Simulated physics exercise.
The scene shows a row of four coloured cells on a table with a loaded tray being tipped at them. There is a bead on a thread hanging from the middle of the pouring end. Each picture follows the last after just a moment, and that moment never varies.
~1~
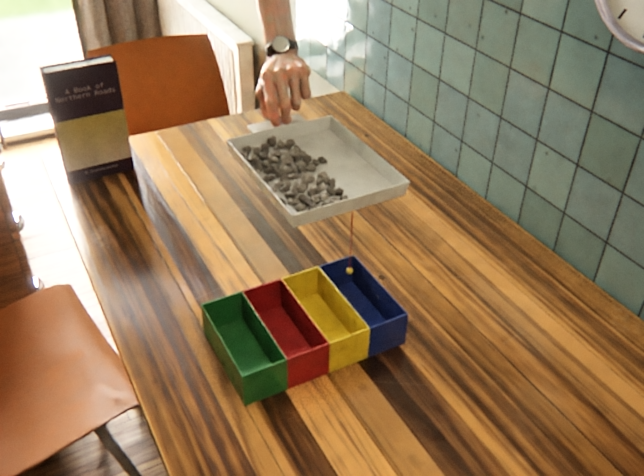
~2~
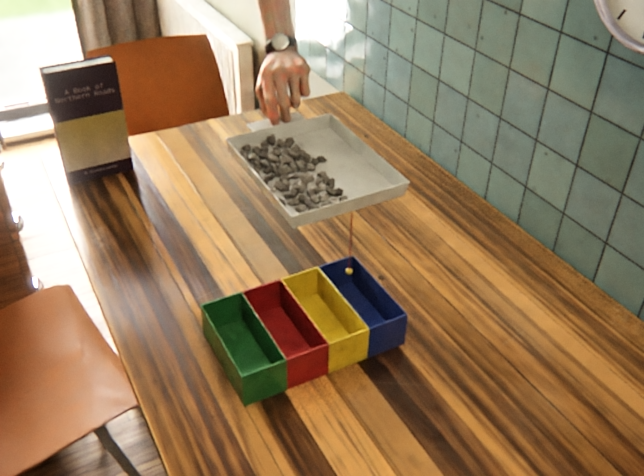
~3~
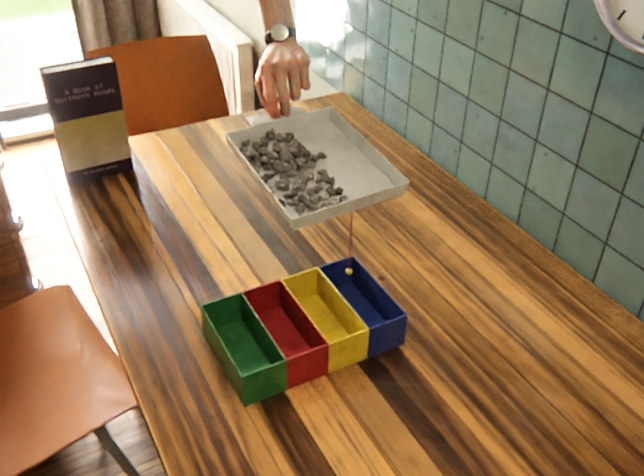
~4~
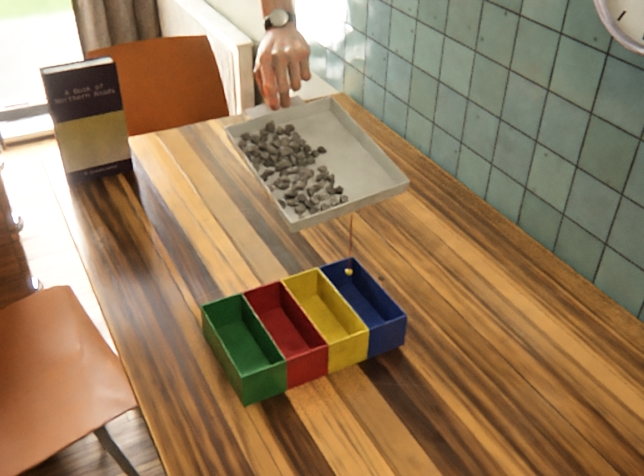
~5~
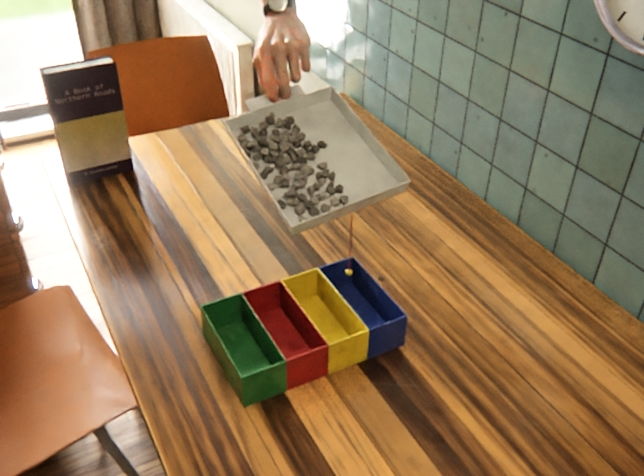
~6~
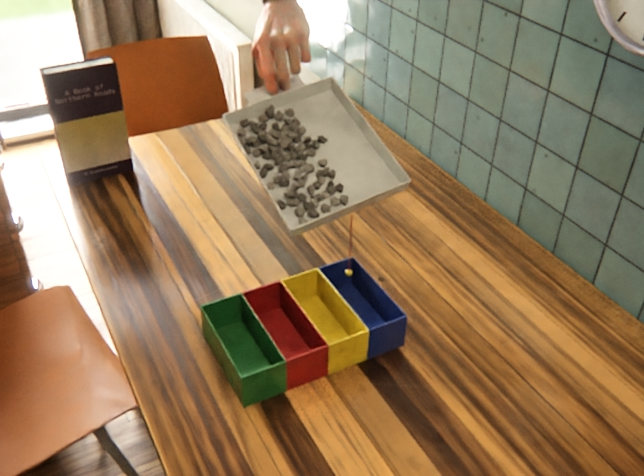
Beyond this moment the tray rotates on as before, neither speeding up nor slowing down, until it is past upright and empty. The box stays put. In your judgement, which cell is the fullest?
In my judgement the yellow cell is fullest.
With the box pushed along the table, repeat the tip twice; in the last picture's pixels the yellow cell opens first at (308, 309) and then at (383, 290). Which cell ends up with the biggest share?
Attempt 1 - that yellow cell; attempt 2 - green.
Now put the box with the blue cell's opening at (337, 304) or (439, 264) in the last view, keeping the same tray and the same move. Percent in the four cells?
Result: 100 % and 20 %.
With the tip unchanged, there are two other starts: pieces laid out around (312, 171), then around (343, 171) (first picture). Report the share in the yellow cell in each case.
In order, 60 per cent then 60 per cent.
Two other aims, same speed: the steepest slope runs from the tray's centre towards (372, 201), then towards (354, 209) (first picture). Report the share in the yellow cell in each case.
Lab note: Try 1 = 0 %, try 2 = 30 %.
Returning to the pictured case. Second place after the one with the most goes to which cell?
Just behind the top cell comes that red cell.
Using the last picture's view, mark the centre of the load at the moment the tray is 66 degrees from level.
The load is centred about (300, 201).
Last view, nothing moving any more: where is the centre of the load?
Around (314, 334), give or take.
Soon after the last picture, tray tipped steeply; nearly all on the tray; a stray few falling or outside the box.
A little later, tray tipped past a quarter turn; about a quarter on the tray; about a third in the yellow cell; about a third in the red cell; a small part falling or outside the box.
Later still, tray tipped past a quarter turn; about two thirds in the yellow cell; about a third in the red cell; a stray few in the green cell; a stray few falling or outside the box.
At rest, tray tipped past a quarter turn; about two thirds in the yellow cell; about a third in the red cell; a stray few in the green cell; none in the blue cell; a stray few outside the box.
